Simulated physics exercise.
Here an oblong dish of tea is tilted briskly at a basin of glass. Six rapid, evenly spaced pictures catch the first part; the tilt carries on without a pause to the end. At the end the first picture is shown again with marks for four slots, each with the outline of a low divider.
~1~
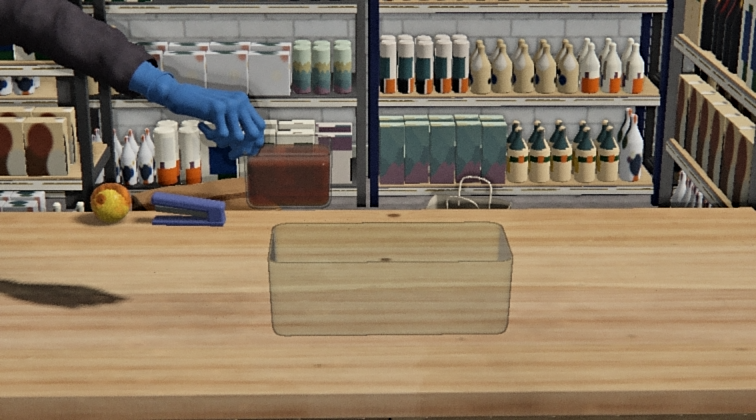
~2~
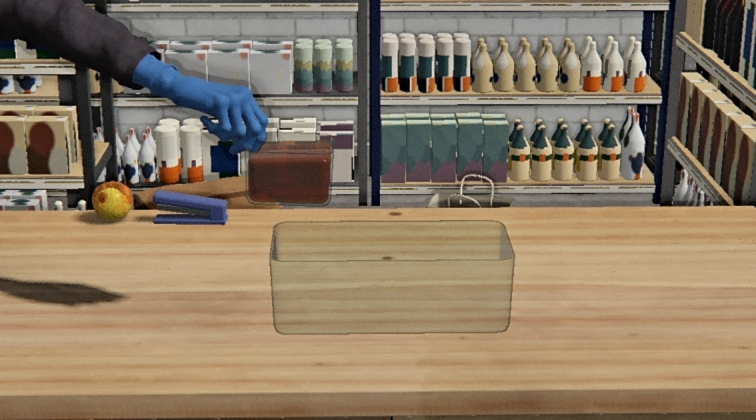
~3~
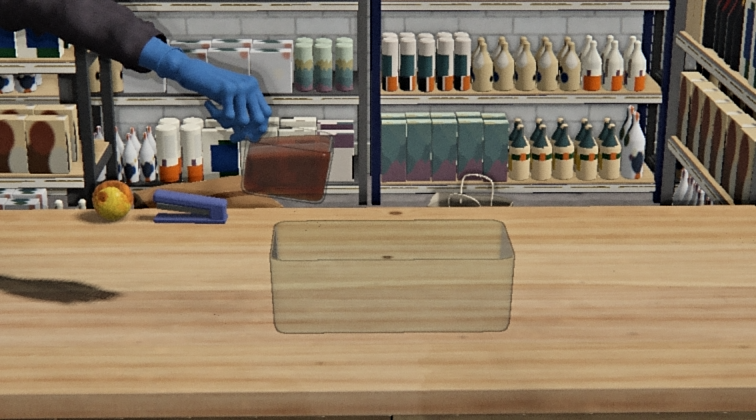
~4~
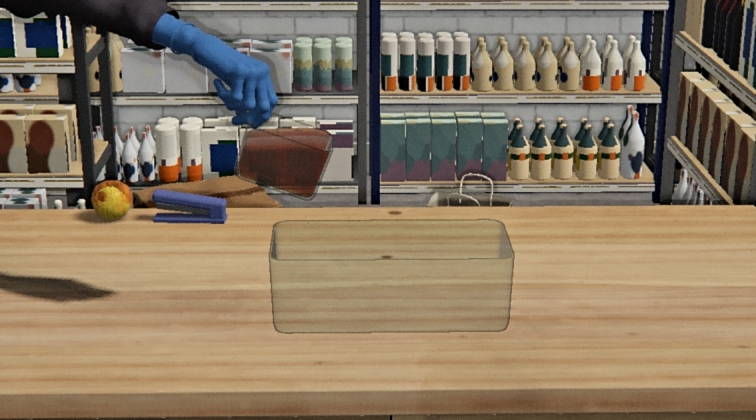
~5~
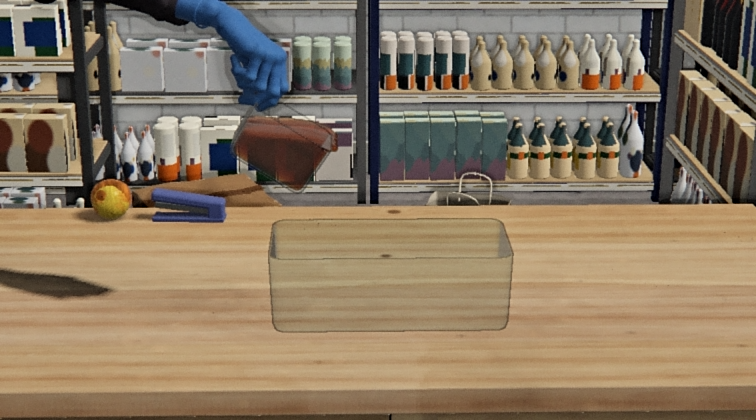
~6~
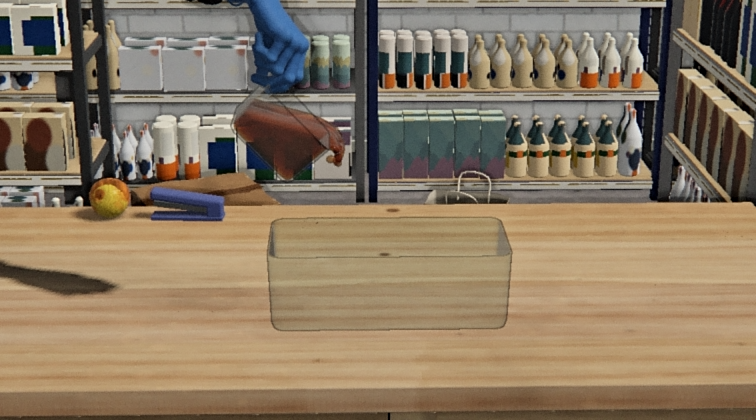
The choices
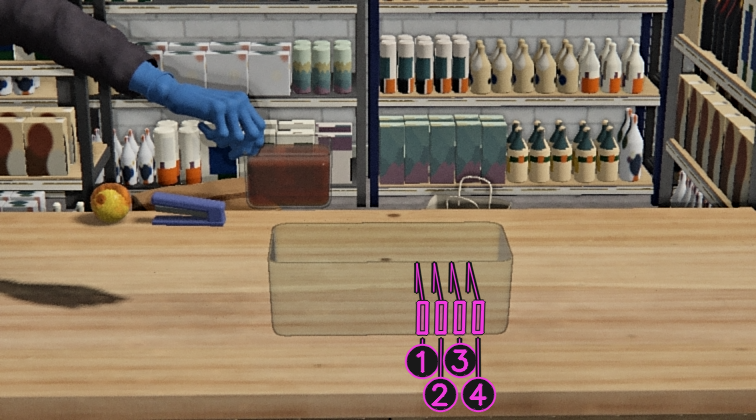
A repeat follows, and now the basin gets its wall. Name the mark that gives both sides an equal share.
Slot 1.
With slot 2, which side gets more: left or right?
The left side.
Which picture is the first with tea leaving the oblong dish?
Picture 4.
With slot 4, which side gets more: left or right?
More ends on the left.
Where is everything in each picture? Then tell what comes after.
Upright, lip at (330, 145); basin from (272, 334) to (508, 332); nothing has left yet.
Tipped about 2°, lip at (332, 143); nothing has left yet.
Tipped about 9°, lip at (332, 142); nothing has left yet.
Tipped about 20°, lip at (331, 142); tea is over the lip, down to (331, 142).
Tipped about 33°, lip at (330, 141); tea is over the lip, down to (335, 145).
Tipped about 47°, lip at (329, 140); tea is over the lip, down to (337, 161).
On the marked copy, 1 at (422, 339); 2 at (441, 338); 3 at (459, 338); 4 at (477, 338).
With 1, about 51 % ends left of the wall and 45 % right of it; 4 % is lost outside.
With 2, about 83 % ends left of the wall and 13 % right of it; 4 % is lost outside.
With 3, about 89 % ends left of the wall and 6 % right of it; 4 % is lost outside.
With 4, about 84 % ends left of the wall and 8 % right of it; 7 % is lost outside.
